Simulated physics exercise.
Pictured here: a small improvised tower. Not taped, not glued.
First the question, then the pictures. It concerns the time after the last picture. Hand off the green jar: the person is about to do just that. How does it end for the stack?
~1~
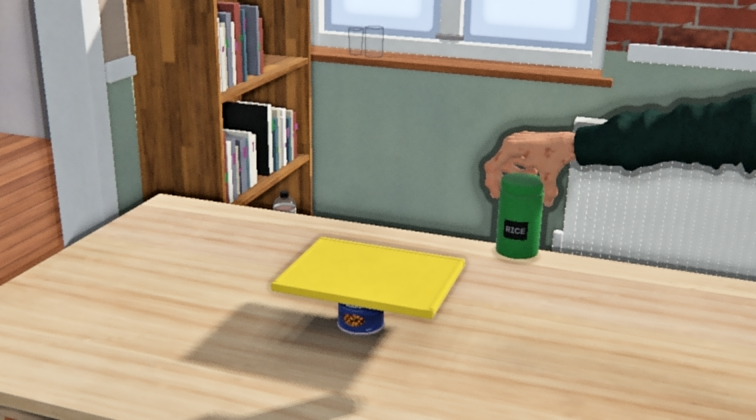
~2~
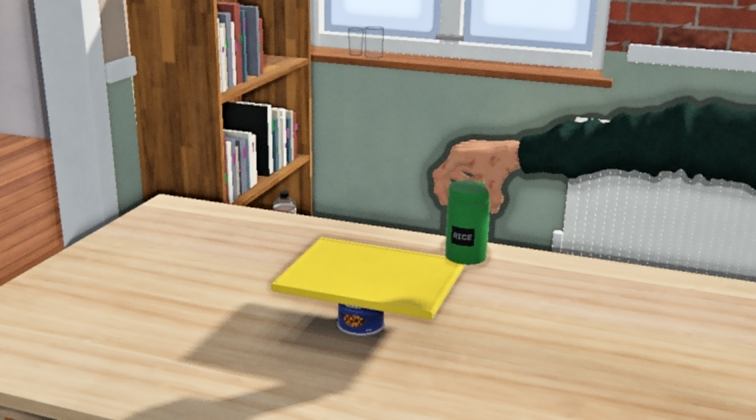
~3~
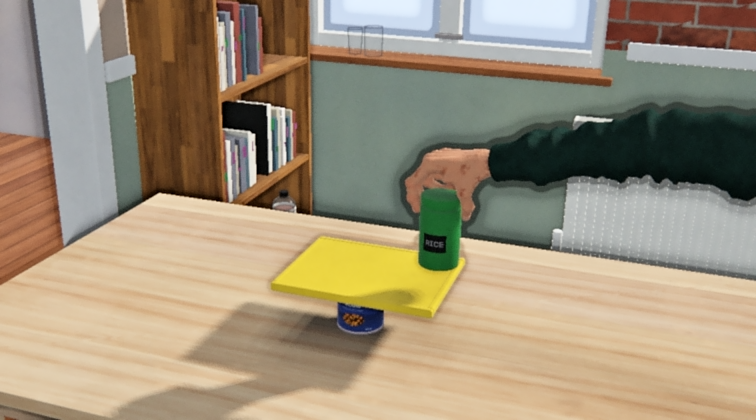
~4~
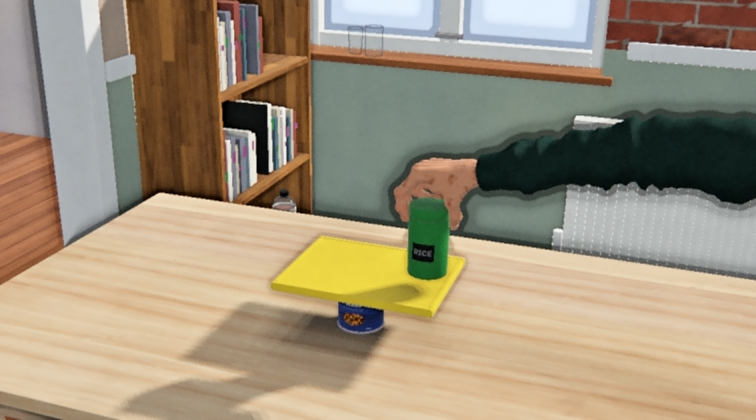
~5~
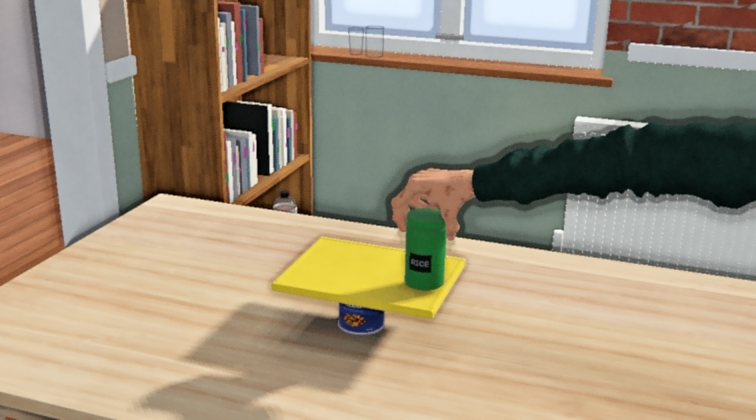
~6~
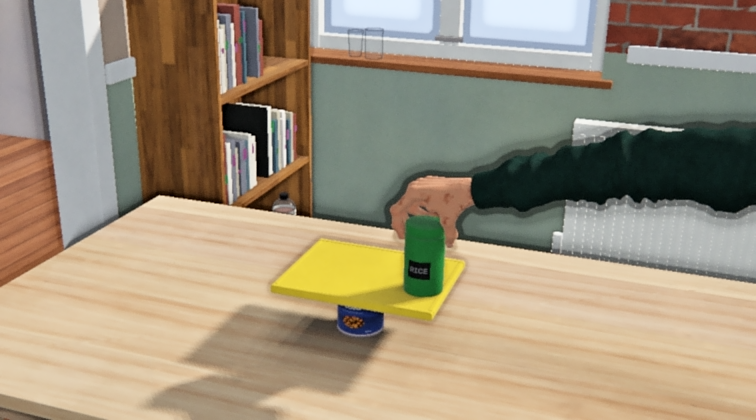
In the end the stack comes down.
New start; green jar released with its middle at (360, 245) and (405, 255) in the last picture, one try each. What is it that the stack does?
The stack remains upright with the first try and topples over with the second.
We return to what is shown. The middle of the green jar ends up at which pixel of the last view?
Somewhere around (480, 335) in the last picture.
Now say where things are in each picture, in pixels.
In the first frame, coming down; green jar (520, 216).
In the second frame, coming down; green jar (467, 222).
In the third frame, coming down; green jar (440, 230).
In the fourth frame, coming down; green jar (428, 238).
In the fifth frame, coming down; green jar (425, 249).
In the sixth frame, in place under the hand; green jar (424, 256).
Then, 0.30 s later than the last frame, green jar now fallen; yellow lid tilted by 31°.
Then, 0.40 s later than the last frame, yellow lid tilted by 55°.
Then, 0.60 s later than the last frame, yellow lid tilted by 40°.
Then, 1.70 s later than the last frame, yellow lid tilted by 36°.
When it is over, fallen, green jar; lying over in the stack, yellow lid; blue tin as before. End places, in pixels of the last picture, green jar near (480, 335). The stack gives way.
